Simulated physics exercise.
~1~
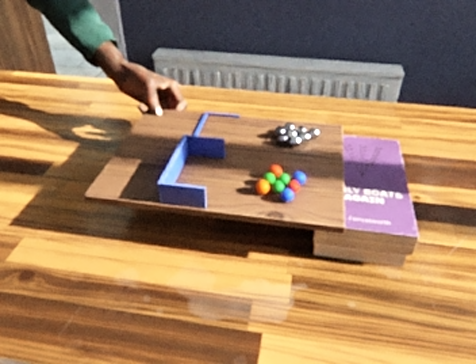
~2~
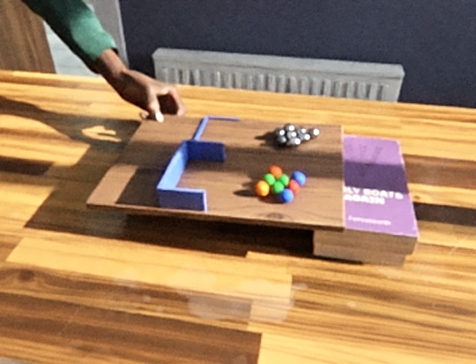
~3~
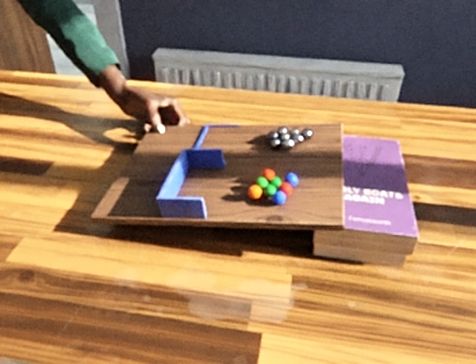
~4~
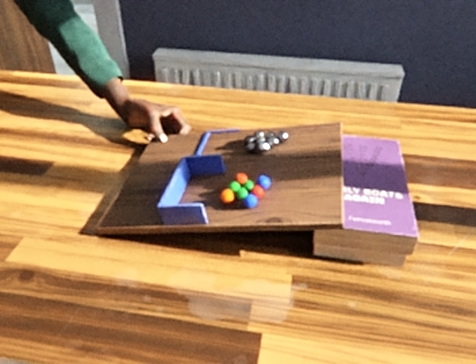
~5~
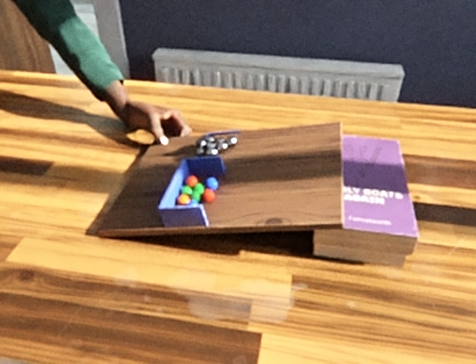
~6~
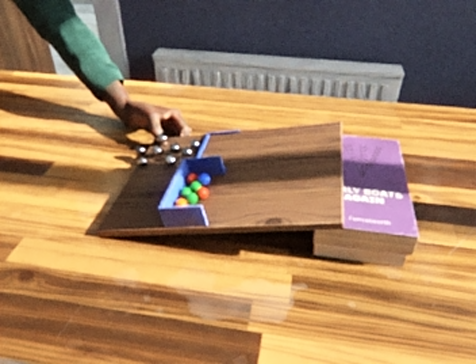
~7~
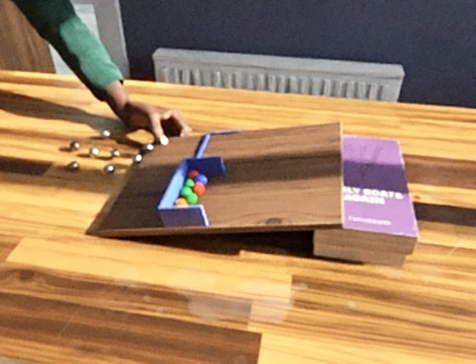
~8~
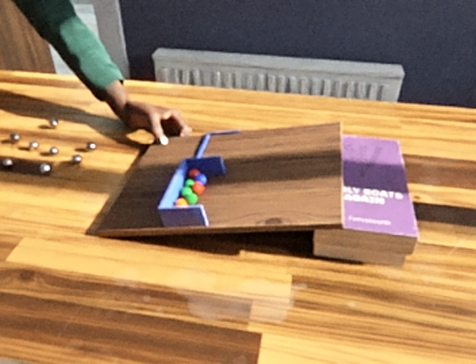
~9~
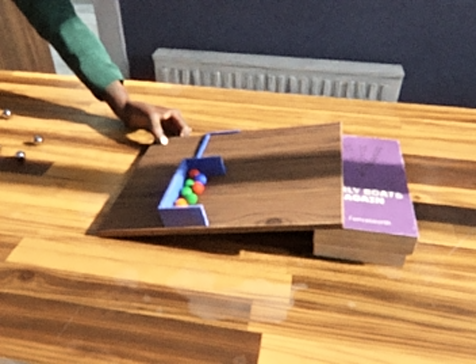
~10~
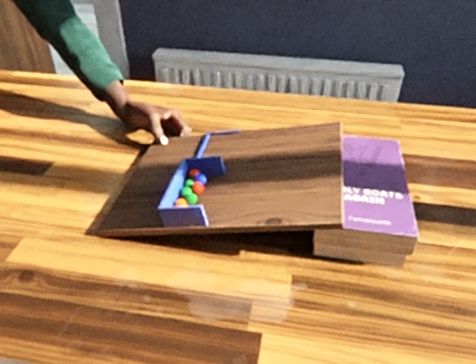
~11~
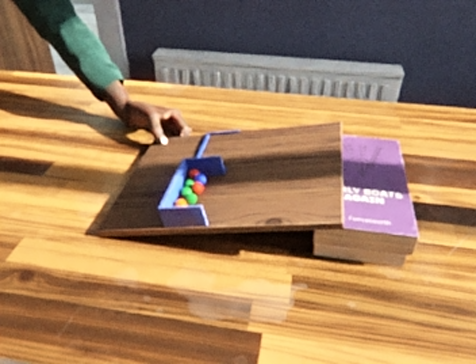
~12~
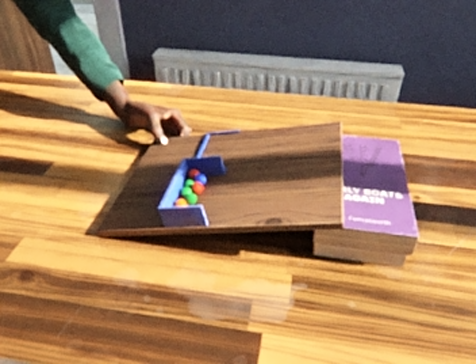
A hand in a green sleeve holds the left end of a dark wooden board on a striped wooden table, seen from slightly above, with a radiator behind. The board's right end rests by a purple-covered book, and two blue barriers stand left of a heap of colourful balls in front and silvery balls behind. The hand lowers the left end, and both heaps roll left down the slope. The colourful balls gather against the nearer barrier, while the silvery ones pass the farther one, roll across the table and leave at the left. The colourful balls stay put, the hand still on the tilted board.
